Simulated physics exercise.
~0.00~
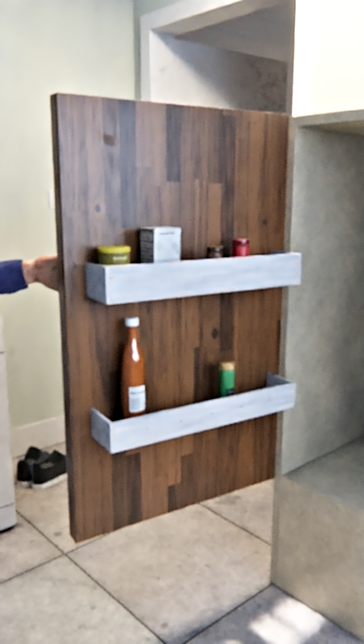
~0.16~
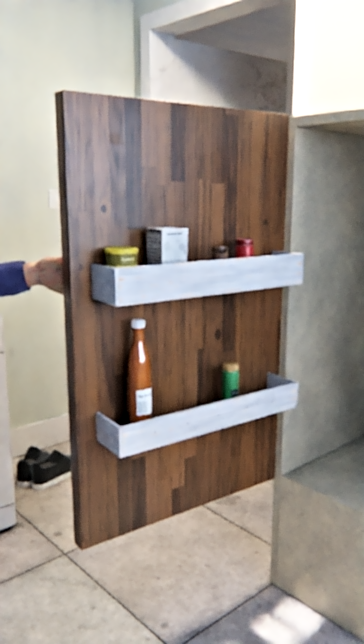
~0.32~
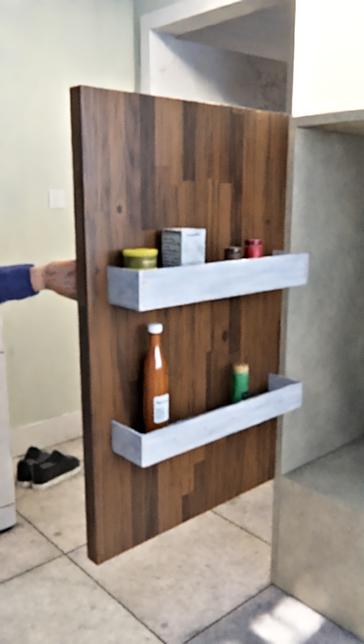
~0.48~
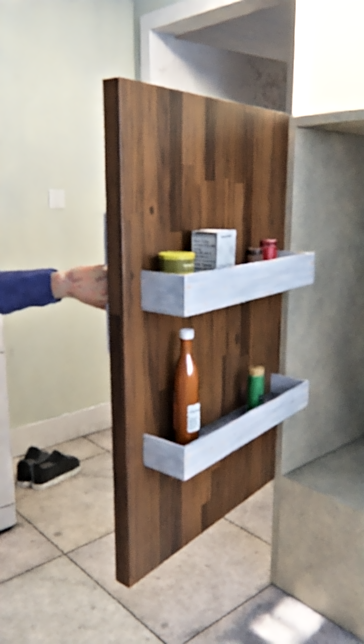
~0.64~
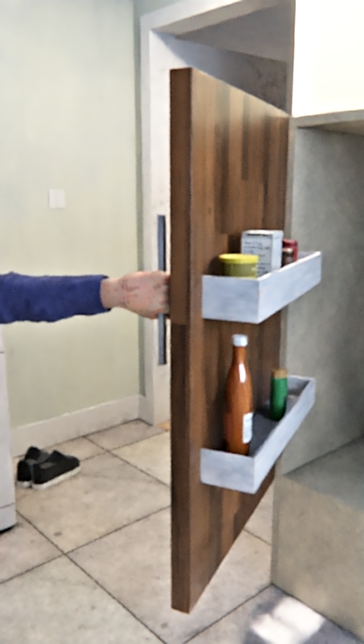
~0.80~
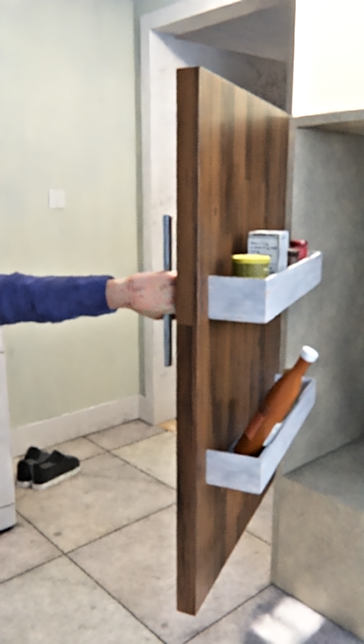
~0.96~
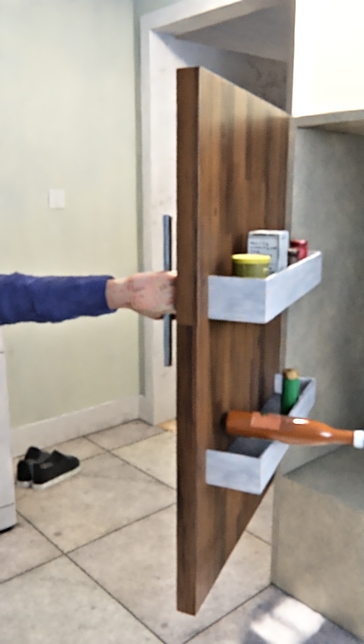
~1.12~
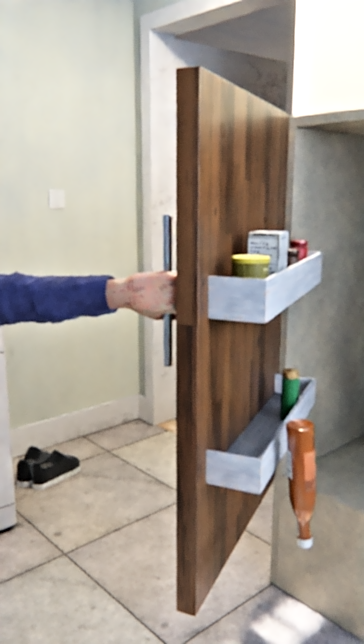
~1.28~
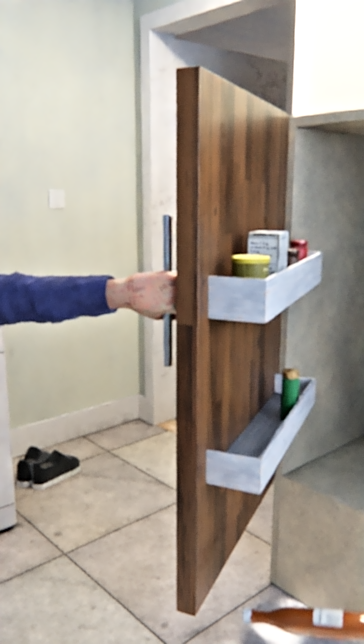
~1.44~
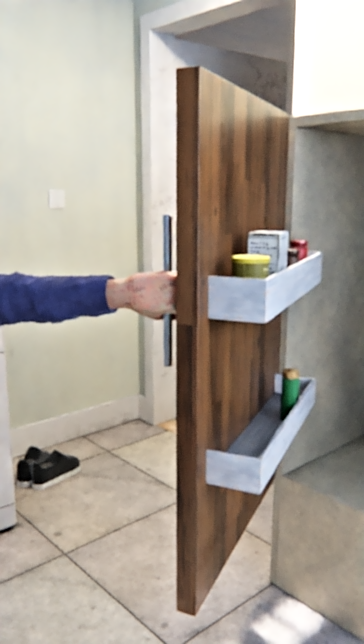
An orange bottle tips off a swinging wooden door's lower rack and drops from view.
